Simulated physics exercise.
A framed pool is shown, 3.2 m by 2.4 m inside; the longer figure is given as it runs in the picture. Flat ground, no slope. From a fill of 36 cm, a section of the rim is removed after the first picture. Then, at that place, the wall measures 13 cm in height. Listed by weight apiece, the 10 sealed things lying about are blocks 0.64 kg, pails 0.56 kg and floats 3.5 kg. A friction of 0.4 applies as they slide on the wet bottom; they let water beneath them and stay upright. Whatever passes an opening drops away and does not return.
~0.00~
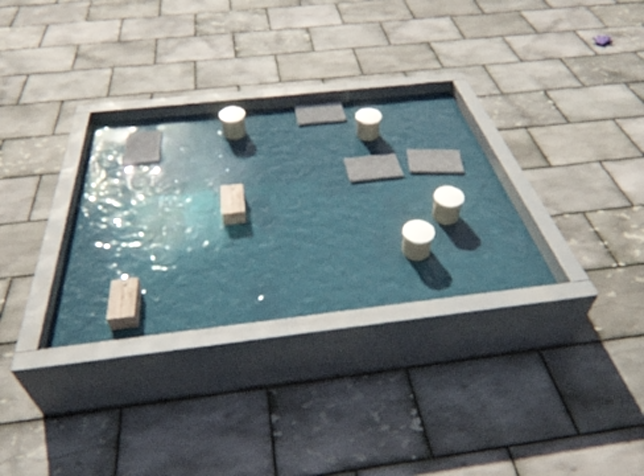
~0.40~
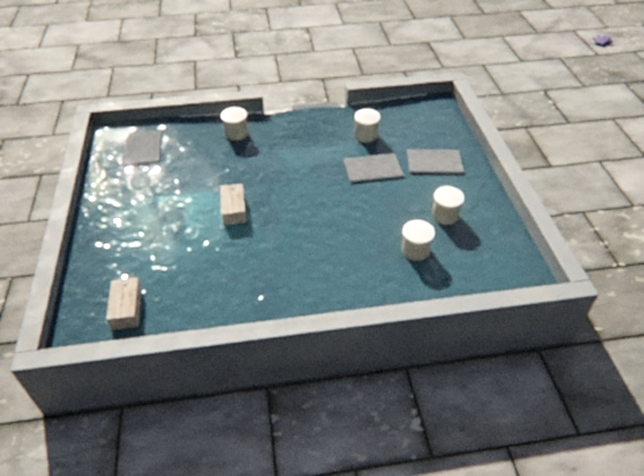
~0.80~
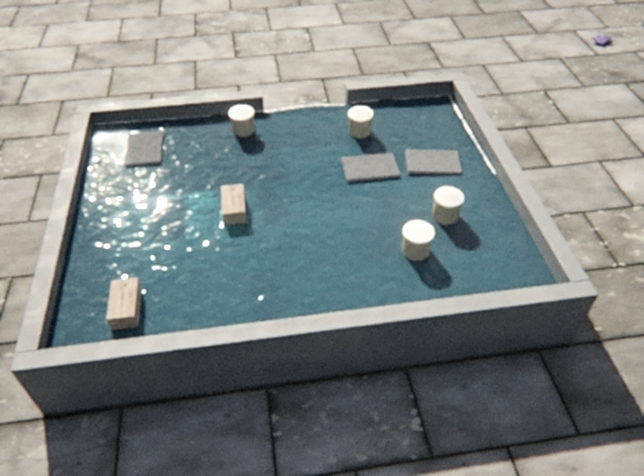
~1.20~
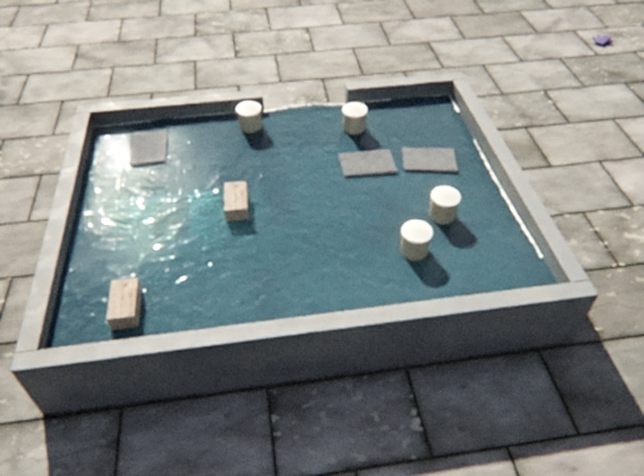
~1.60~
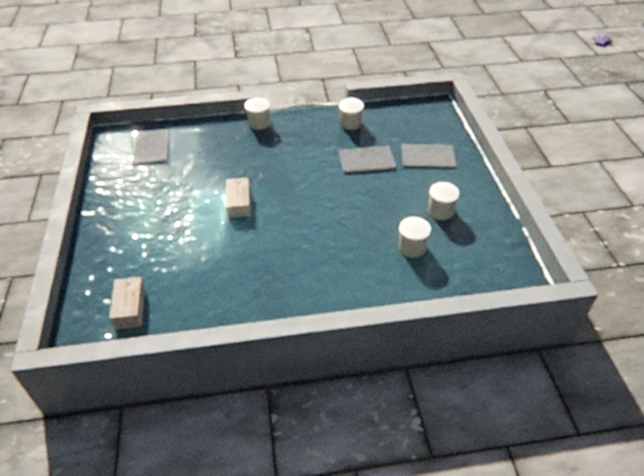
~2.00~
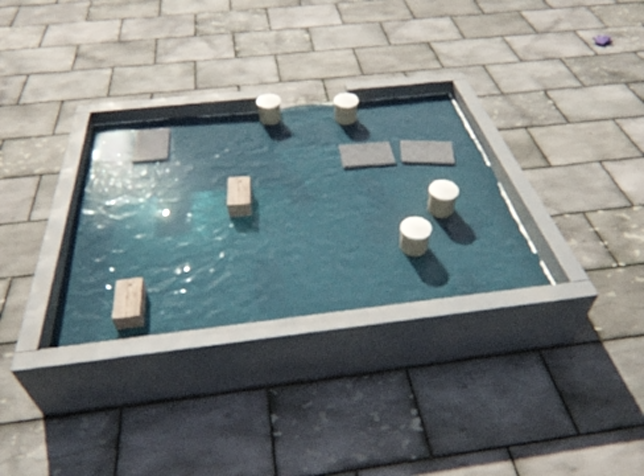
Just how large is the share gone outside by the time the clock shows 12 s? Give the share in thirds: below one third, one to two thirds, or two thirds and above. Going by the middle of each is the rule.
One to two thirds.
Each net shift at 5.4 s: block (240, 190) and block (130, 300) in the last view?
30 cm; 5 cm.
After 2.8 s 2 of 10 are out; 8 afloat.
After 5.4 s 3 of 10 are out; 7 afloat.
After 8.0 s 4 of 10 are out; 6 afloat.
After 12.0 s 4 of 10 are out; 6 afloat.
